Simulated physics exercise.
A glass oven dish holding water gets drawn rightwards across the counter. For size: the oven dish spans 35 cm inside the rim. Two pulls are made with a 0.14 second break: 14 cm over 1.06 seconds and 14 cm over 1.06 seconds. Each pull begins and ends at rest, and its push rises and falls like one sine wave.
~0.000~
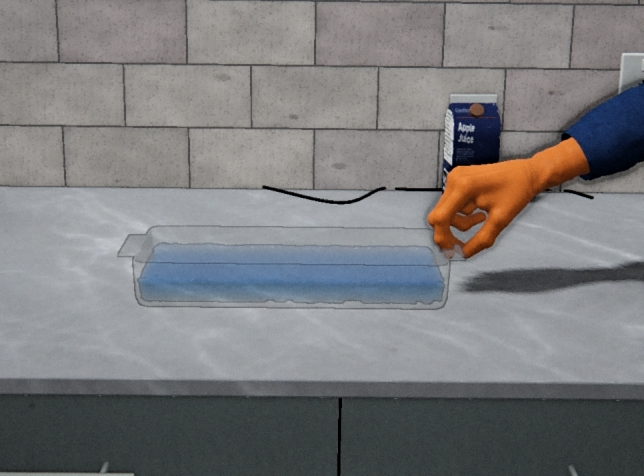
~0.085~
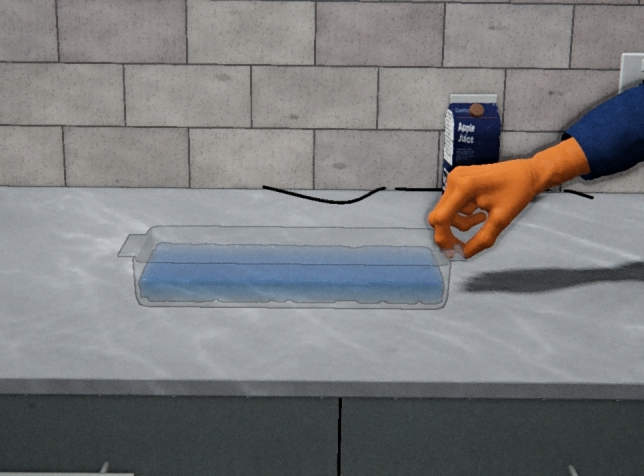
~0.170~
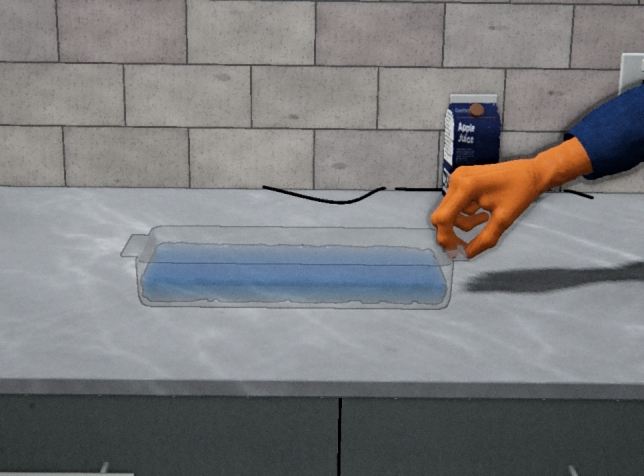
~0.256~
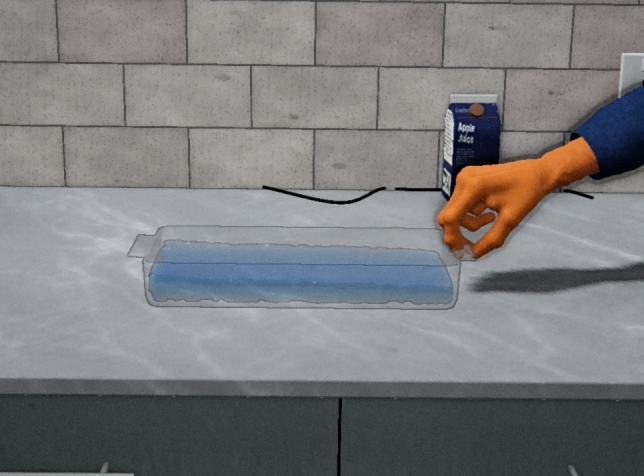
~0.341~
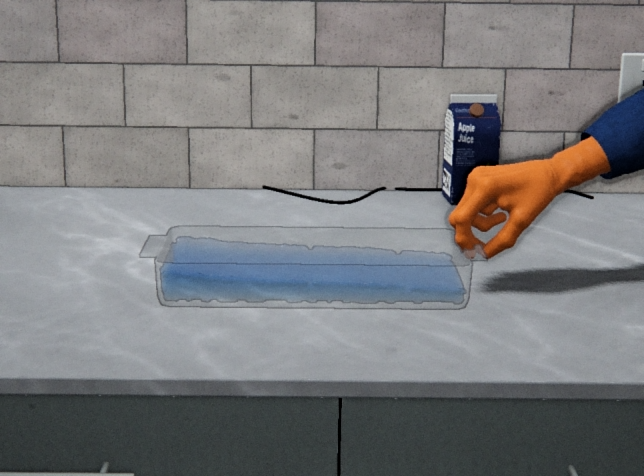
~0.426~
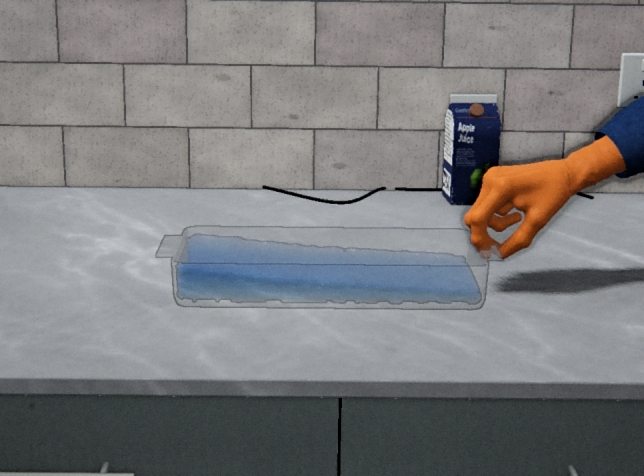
The footage shows an orange-gloved hand gripping the right end of a clear dish of blue liquid on a grey countertop, then pulling it a short way right as the liquid tilts, rising at the left and dipping at the right.
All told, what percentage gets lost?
I would say close to 16 per cent.
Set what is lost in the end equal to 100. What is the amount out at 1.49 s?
I'd put it at about 20 percent.
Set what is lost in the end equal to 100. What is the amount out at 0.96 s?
I'd put it at about 0 percent.
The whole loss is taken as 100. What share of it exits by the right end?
Near 60 in a hundred.
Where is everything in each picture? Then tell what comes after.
In the first frame, 0.0 cm from the start; oven dish, level (145, 261) left, (440, 264) right, rim (443, 248); the water stands 23 mm below the rim.
In the second frame, 0.0 cm from the start; oven dish, level (145, 261) left, (440, 265) right.
In the third frame, 0.4 cm from the start; oven dish, level (148, 259) left, (442, 266) right.
In the fourth frame, 1.1 cm from the start; oven dish, level (155, 256) left, (448, 268) right.
In the fifth frame, 2.5 cm from the start; oven dish, level (166, 253) left, (460, 270) right.
In the sixth frame, 4.3 cm from the start; oven dish, level (181, 251) left, (469, 272) right.
By 0.96 s it has gone 14 cm; 0 per cent is out over the left end and 0 over the right.
By 1.49 s it has gone 16 cm; 0 per cent is out over the left end and 3 over the right.
By 2.03 s it has gone 27 cm; 6 per cent is out over the left end and 3 over the right.
By 2.56 s it has gone 28 cm; 6 per cent is out over the left end and 10 over the right.
At rest 16 per cent is out in all, 6 of it over the left end.
